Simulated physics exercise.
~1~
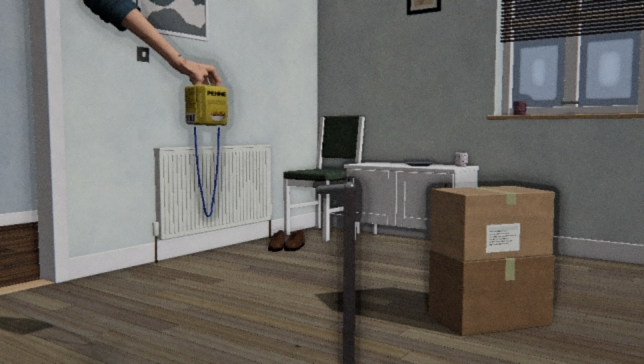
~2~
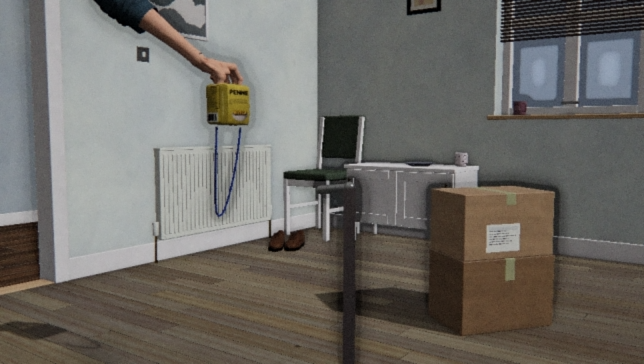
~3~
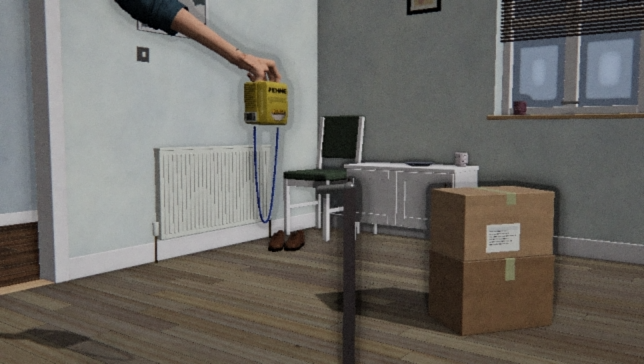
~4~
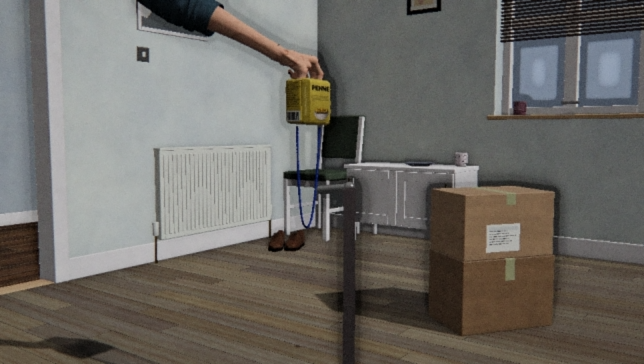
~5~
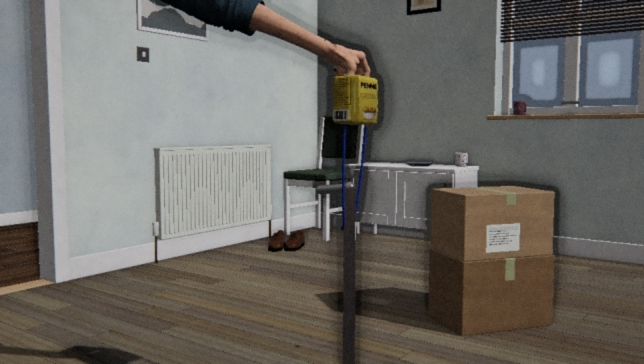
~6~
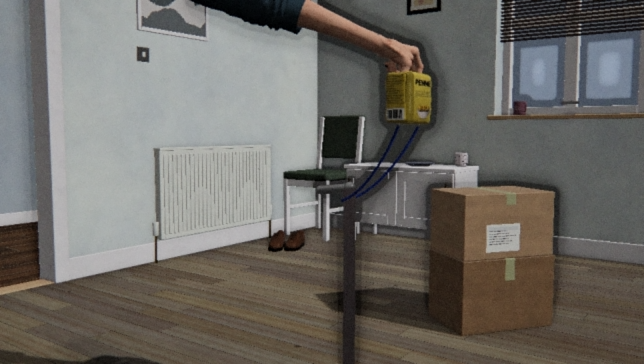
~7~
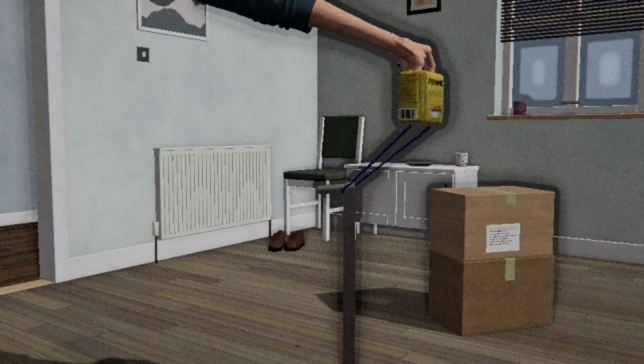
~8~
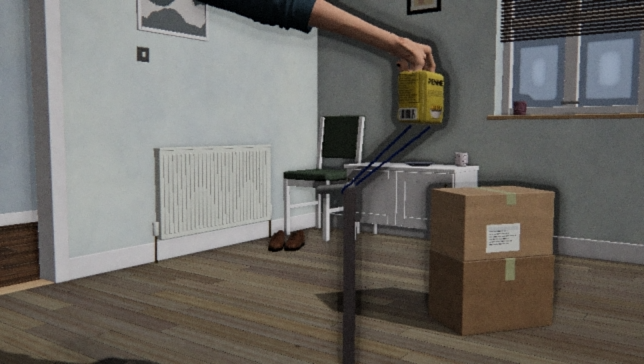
A hand carried a small yellow pouch with a blue loop dangling beneath it to the right across a room, passing over a dark post near a cardboard box, until the loop caught on the post and pulled tight, stopping the hand just beyond it.
